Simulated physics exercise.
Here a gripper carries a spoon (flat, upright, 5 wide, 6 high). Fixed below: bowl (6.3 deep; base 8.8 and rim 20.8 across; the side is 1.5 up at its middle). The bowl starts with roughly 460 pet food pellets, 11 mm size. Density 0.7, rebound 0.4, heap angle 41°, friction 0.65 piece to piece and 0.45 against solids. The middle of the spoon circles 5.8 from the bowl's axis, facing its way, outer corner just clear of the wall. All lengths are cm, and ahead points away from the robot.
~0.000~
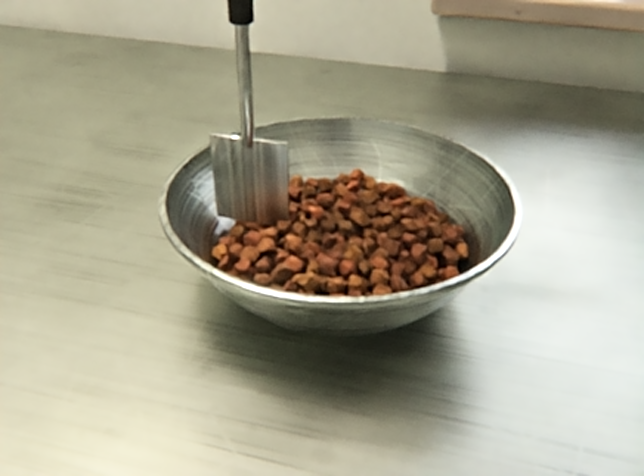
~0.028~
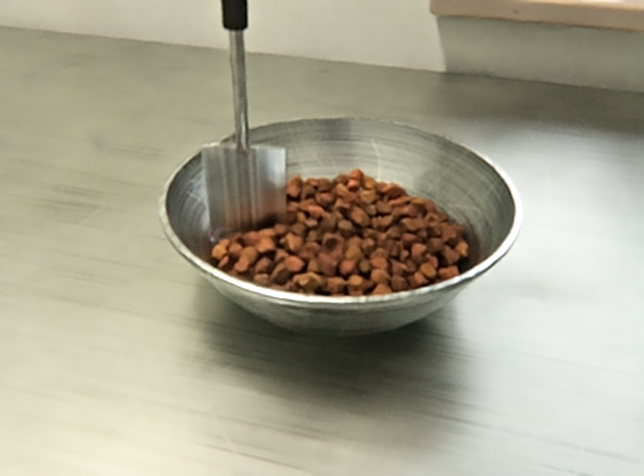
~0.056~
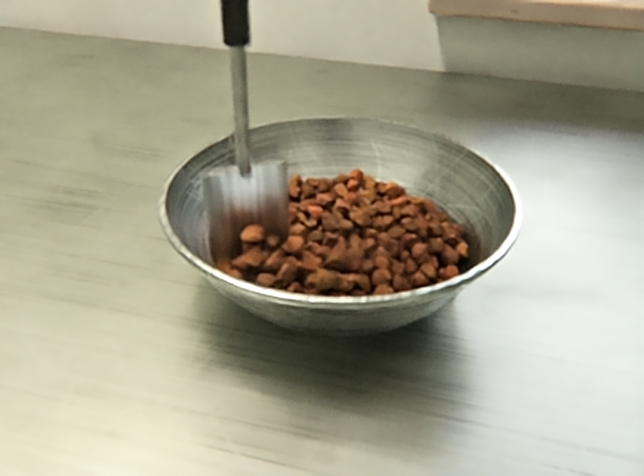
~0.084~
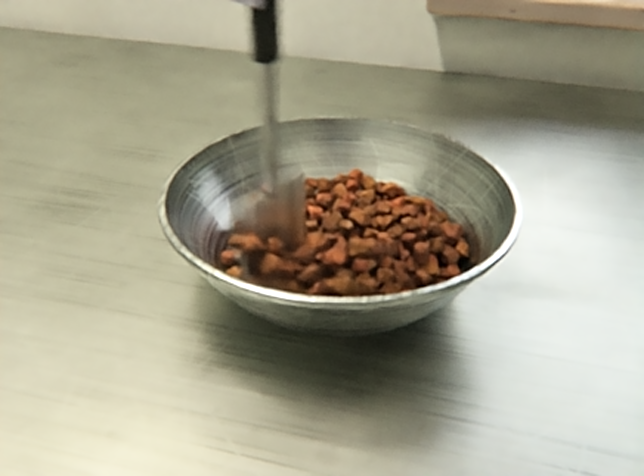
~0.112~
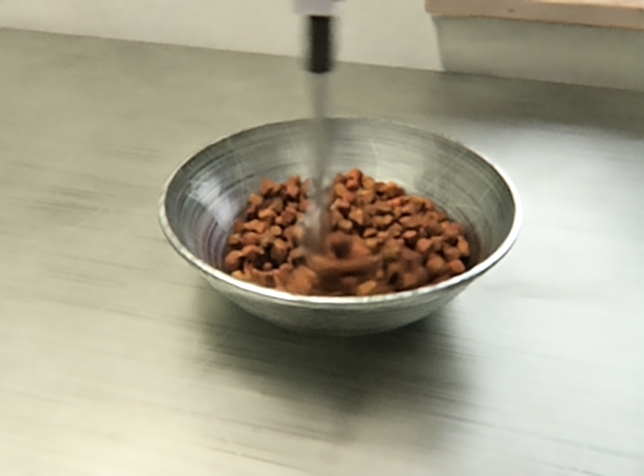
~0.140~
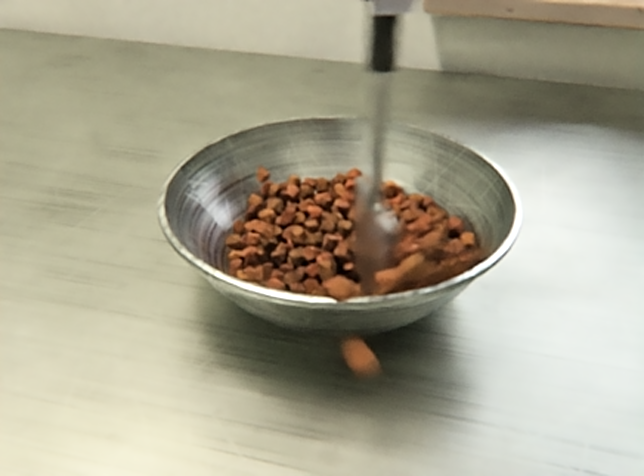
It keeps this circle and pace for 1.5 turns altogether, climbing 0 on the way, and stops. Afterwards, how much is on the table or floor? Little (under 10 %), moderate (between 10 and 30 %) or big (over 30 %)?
On the table or floor the share is big, over 30 %.
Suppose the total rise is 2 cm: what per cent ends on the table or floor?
About 15 per cent.
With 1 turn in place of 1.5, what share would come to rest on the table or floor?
It would be near 25 per cent.
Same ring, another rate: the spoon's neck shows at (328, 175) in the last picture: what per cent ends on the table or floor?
About 35 per cent.
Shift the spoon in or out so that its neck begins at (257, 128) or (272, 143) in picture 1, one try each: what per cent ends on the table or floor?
About 50 and 45 per cent.
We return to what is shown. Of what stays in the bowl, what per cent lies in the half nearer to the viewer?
Roughly 40 per cent.
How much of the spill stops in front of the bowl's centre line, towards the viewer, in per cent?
Some 40 per cent.
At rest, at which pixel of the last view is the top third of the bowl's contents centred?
At about (382, 218).
After 0.30 s, 280° round, highest piece 11 above the table; 392 in the bowl, 6 on the table or floor, 64 in flight or on the tool.
After 0.46 s, 80° round, highest piece 11 above the table; 326 in the bowl, 83 on the table or floor, 53 in flight or on the tool.
After 0.74 s, 180° round, highest piece 6 above the table; 280 in the bowl, 182 on the table or floor.
After 1.44 s, 180° round, highest piece 5 above the table; 280 in the bowl, 182 on the table or floor.
At rest, 280 in the bowl, 182 on the table or floor. That is 39 % on the table or floor.
